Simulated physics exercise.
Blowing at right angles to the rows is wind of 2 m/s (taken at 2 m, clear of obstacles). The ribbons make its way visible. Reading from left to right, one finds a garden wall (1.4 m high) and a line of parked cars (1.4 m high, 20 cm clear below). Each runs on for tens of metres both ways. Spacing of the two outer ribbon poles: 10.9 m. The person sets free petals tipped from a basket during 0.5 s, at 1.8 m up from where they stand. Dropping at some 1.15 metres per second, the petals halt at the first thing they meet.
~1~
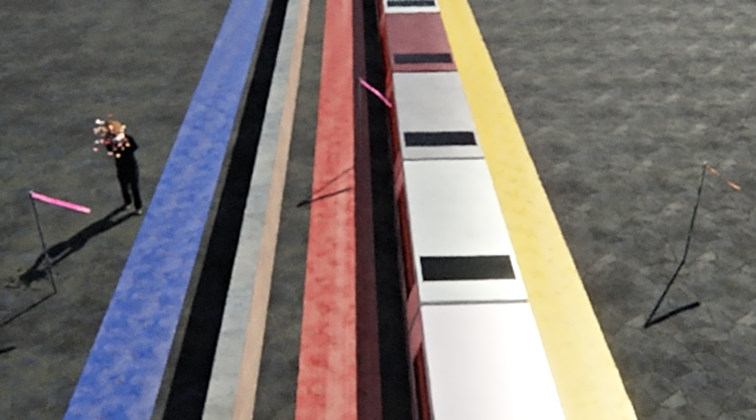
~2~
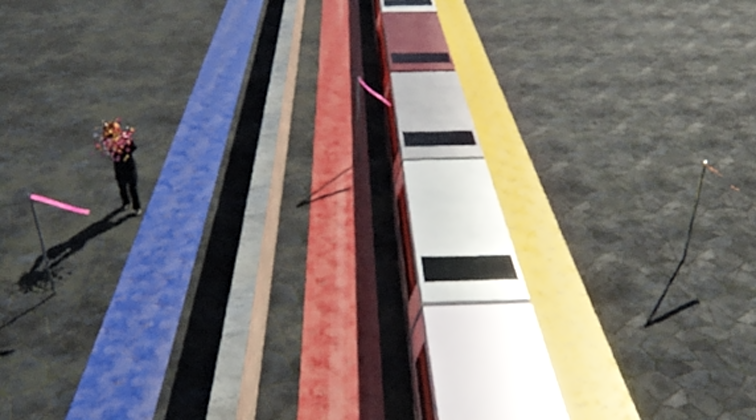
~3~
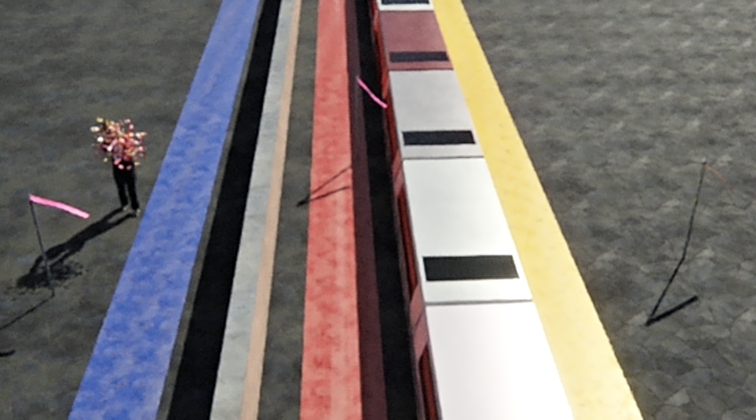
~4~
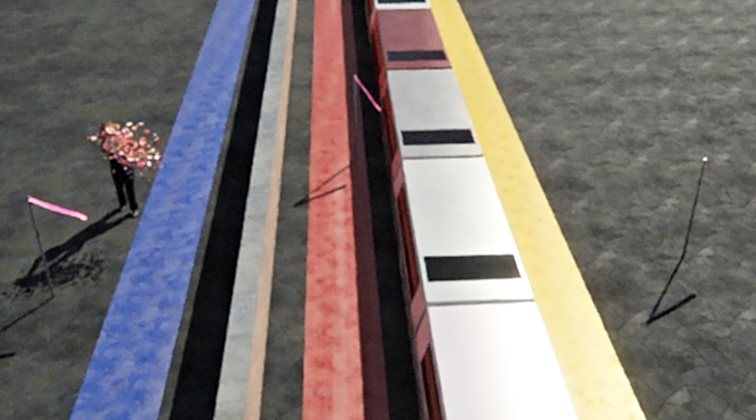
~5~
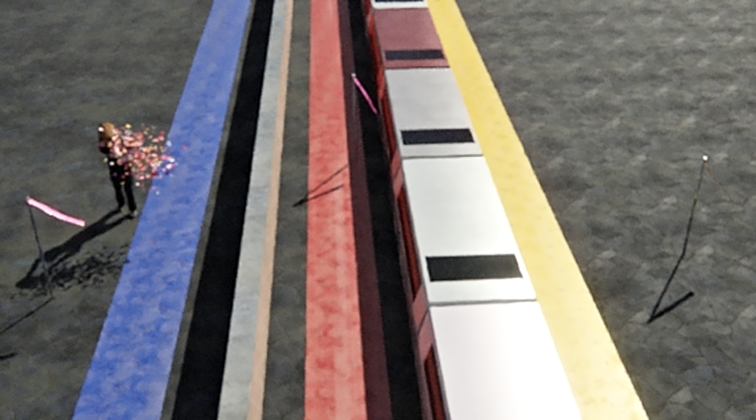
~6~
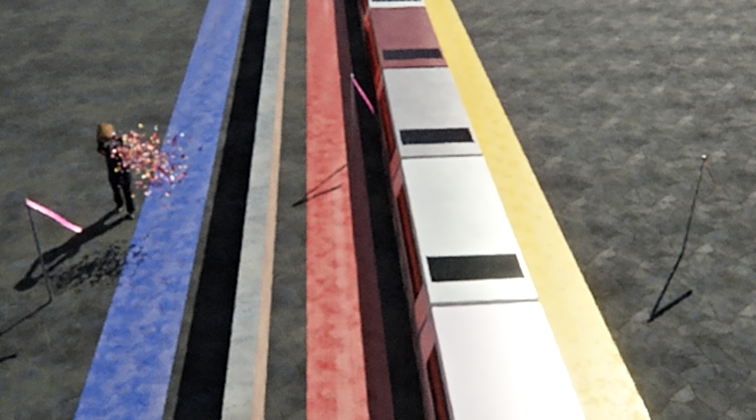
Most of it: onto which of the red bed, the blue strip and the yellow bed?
Onto blue.
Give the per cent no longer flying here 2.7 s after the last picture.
Looks like some 90 percent to me.
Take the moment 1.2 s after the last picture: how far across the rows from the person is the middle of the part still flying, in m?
2.0 metres.
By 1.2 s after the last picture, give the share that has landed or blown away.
Estimate: Some 35 % no longer in the air.
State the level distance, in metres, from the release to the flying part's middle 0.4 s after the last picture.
It comes to roughly 1.0 m.
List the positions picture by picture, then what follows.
The first picture shows the left ribbon ends at (89, 211), leaning 65 degrees to the right, the petals in the air span x = 95 to 125 around y = 135 and it comes from (113, 136).
The second picture shows the petals in the air span x = 100 to 130 around y = 140, the red one passes (341, 264), the blue one passes (159, 268) and the yellow one passes (538, 259).
The third picture shows the inner ribbon ends at (386, 107), leaning 45 degrees to the right, the petals in the air span x = 100 to 140 around y = 145 and the top of the garden wall crosses (264, 156).
The fourth picture shows the left ribbon ends at (86, 219), leaning 60 degrees to the right, the petals in the air span x = 100 to 155 around y = 150, the red one passes (339, 193), the blue one passes (179, 198) and the yellow one passes (511, 188).
The fifth picture shows the petals in the air span x = 110 to 170 around y = 155.
The sixth picture shows the inner ribbon ends at (373, 113), leaning 30 degrees to the right, the petals in the air span x = 120 to 180 around y = 160 and the top of the garden wall crosses (262, 156).
Then, 0.4 s after the last picture, 2 % is no longer flying here, and 0 % lies on the red bed, 2 % on the blue strip and 0 % on the yellow bed; the middle of what still flies is 1.0 m above the low ground, near (177, 178).
Then, 1.2 s after the last picture, 37 % is no longer flying here, and 0 % lies on the red bed, 22 % on the blue strip and 0 % on the yellow bed; the middle of what still flies is 0.6 m above the low ground, near (220, 197).
Then, 2.7 s after the last picture, 90 % is no longer flying here, and 0 % lies on the red bed, 26 % on the blue strip and 0 % on the yellow bed; the middle of what still flies is 0.9 m above the low ground, near (288, 183).
Then, 7.2 s after the last picture, 100 % is no longer flying here, and 2 % lies on the red bed, 26 % on the blue strip and 0 % on the yellow bed.
Then, 44.2 s after the last picture, 100 % is no longer flying here, and 2 % lies on the red bed, 26 % on the blue strip and 0 % on the yellow bed.
